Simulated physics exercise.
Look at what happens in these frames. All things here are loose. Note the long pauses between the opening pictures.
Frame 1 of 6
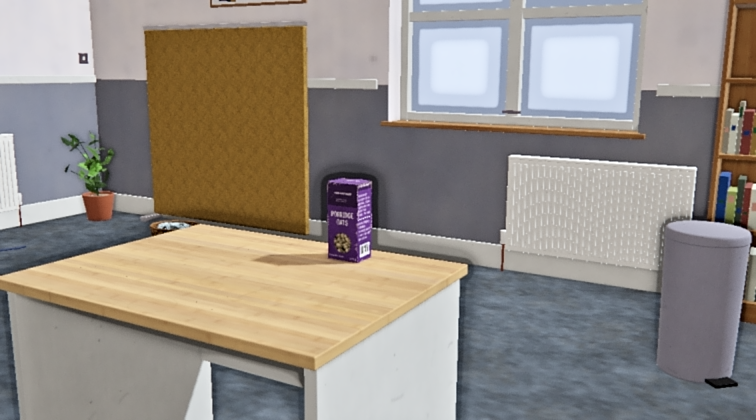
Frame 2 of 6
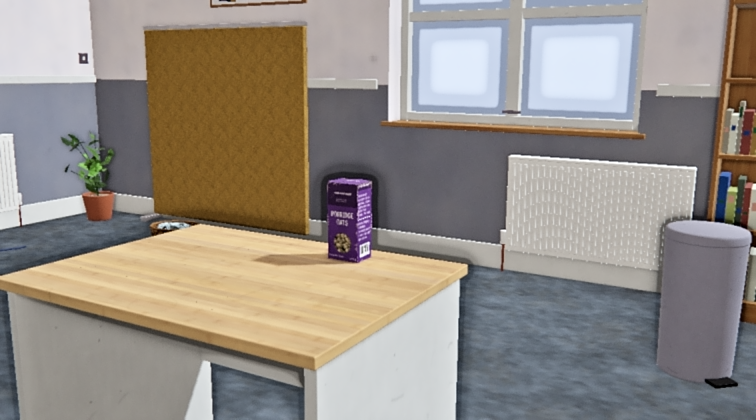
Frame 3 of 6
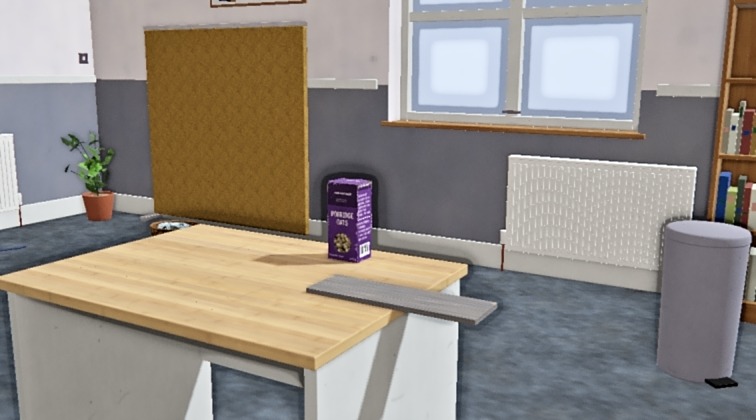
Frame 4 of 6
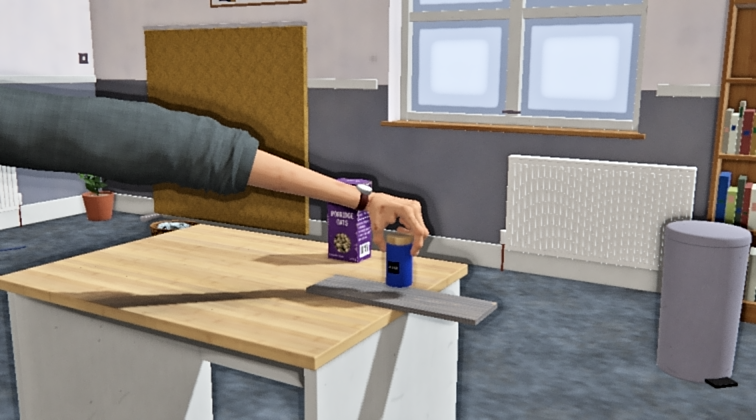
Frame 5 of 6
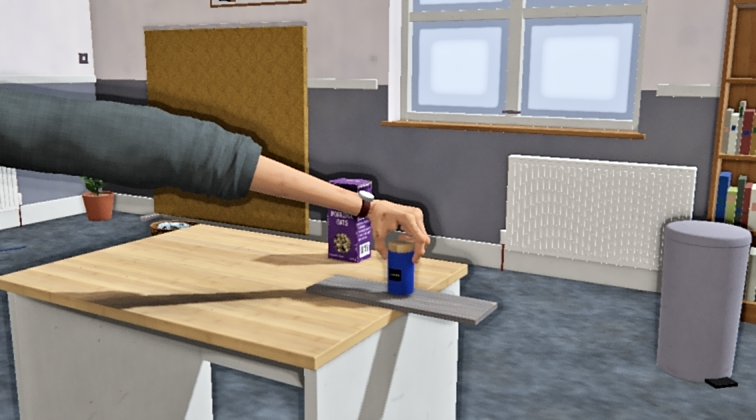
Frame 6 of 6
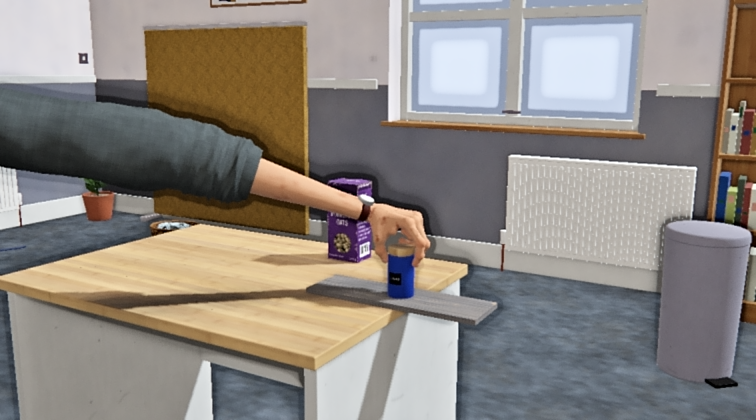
A hand lowering a blue shaker onto a grey board that appeared on the wooden table beside a purple carton.
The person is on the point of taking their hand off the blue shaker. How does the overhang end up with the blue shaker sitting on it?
The board stays on the table.
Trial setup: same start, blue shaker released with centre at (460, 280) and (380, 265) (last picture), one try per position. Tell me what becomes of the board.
Trial 1 - falls; trial 2 - stable.
Then, 0.60 s on from there, no change.
Then, 1.40 s on from there, blue shaker resting near (401, 271).
In the end, all 3 unmoved. At the end, from the last picture's camera, blue shaker near (401, 271). The board keeps its balance.
